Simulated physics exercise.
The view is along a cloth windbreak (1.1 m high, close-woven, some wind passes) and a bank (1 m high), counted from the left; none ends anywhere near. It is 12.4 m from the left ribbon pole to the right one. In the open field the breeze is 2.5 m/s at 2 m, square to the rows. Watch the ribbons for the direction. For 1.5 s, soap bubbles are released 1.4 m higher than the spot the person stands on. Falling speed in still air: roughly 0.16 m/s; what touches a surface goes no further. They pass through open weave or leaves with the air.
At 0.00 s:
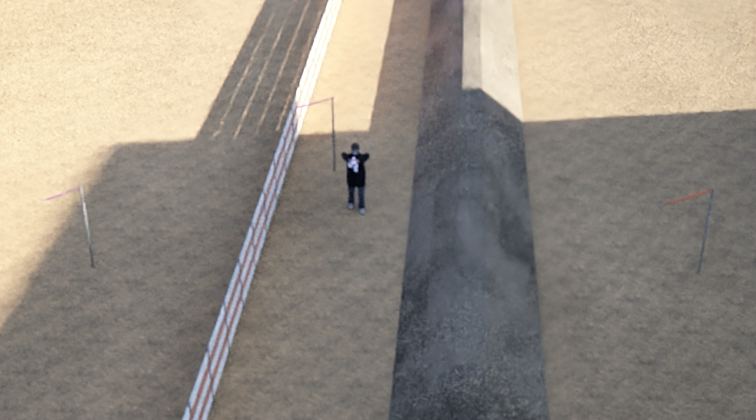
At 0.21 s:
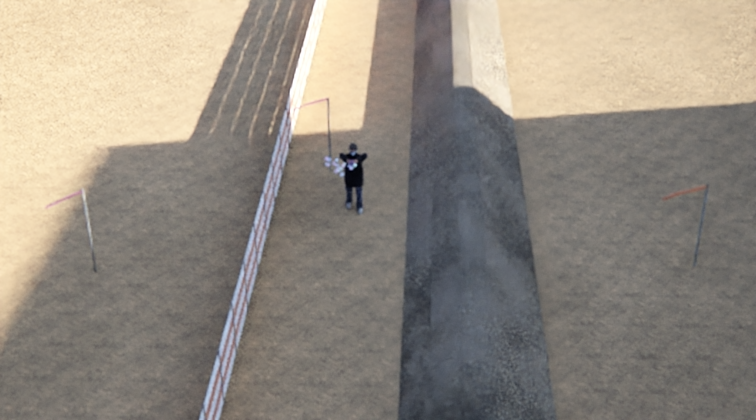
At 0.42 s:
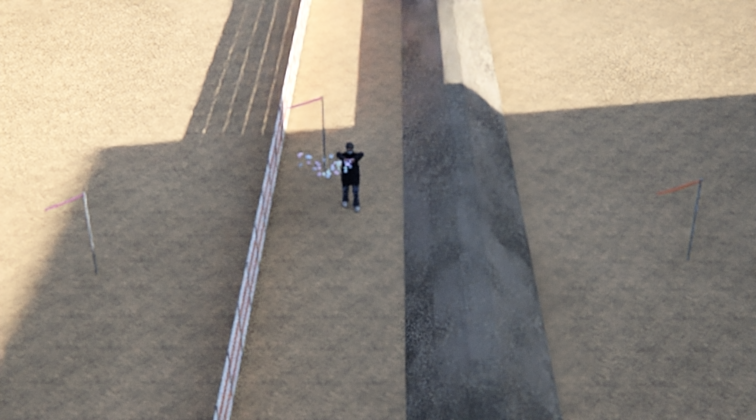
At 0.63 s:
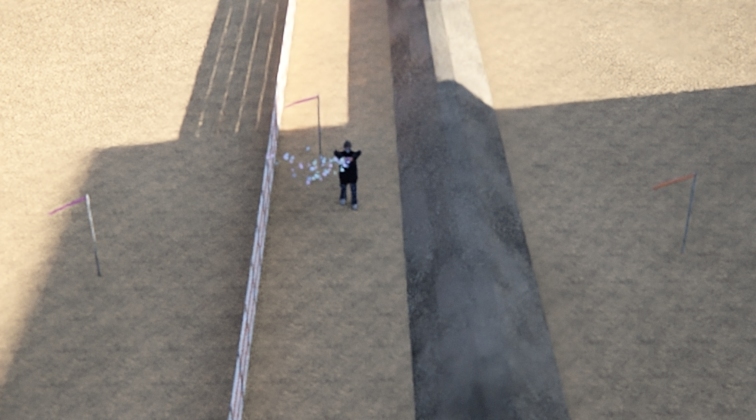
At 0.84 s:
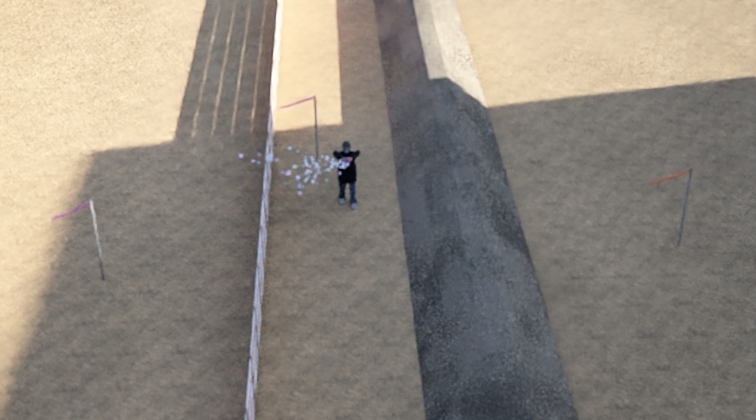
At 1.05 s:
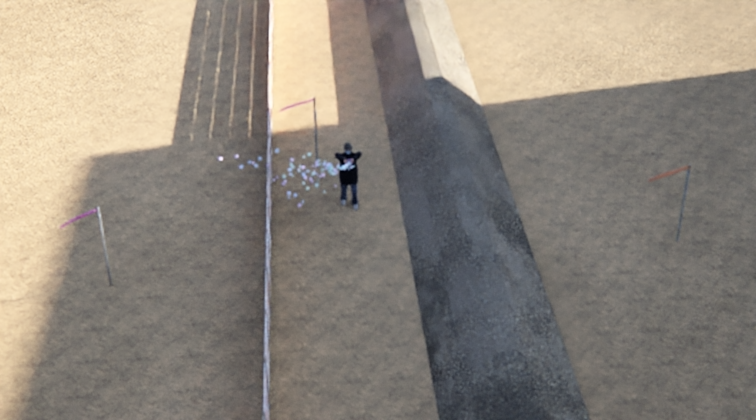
Soap bubbles stream left from a standing person and spread over the cloth windbreak.
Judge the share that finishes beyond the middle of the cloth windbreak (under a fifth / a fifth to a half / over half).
It is over half that ends up on the far side.
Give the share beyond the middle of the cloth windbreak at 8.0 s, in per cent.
Some 65 per cent.
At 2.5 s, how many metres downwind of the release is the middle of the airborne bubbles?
About 2.0 m.
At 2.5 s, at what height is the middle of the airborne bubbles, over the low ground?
Roughly 1.0 m up.
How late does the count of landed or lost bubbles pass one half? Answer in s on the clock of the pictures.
Near 7.0 s.
After 2.5 s, 2 % is no longer flying here, and 55 % is beyond the cloth windbreak; the middle of what still flies is 1.0 m above the low ground, near (261, 185).
After 4.0 s, 17 % is no longer flying here, and 63 % is beyond the cloth windbreak; the middle of what still flies is 0.7 m above the low ground, near (192, 201).
After 8.0 s, 57 % is no longer flying here, and 63 % is beyond the cloth windbreak.
After 20.0 s, 95 % is no longer flying here, and 64 % is beyond the cloth windbreak.
After 45.0 s, 100 % is no longer flying here, and 64 % is beyond the cloth windbreak.
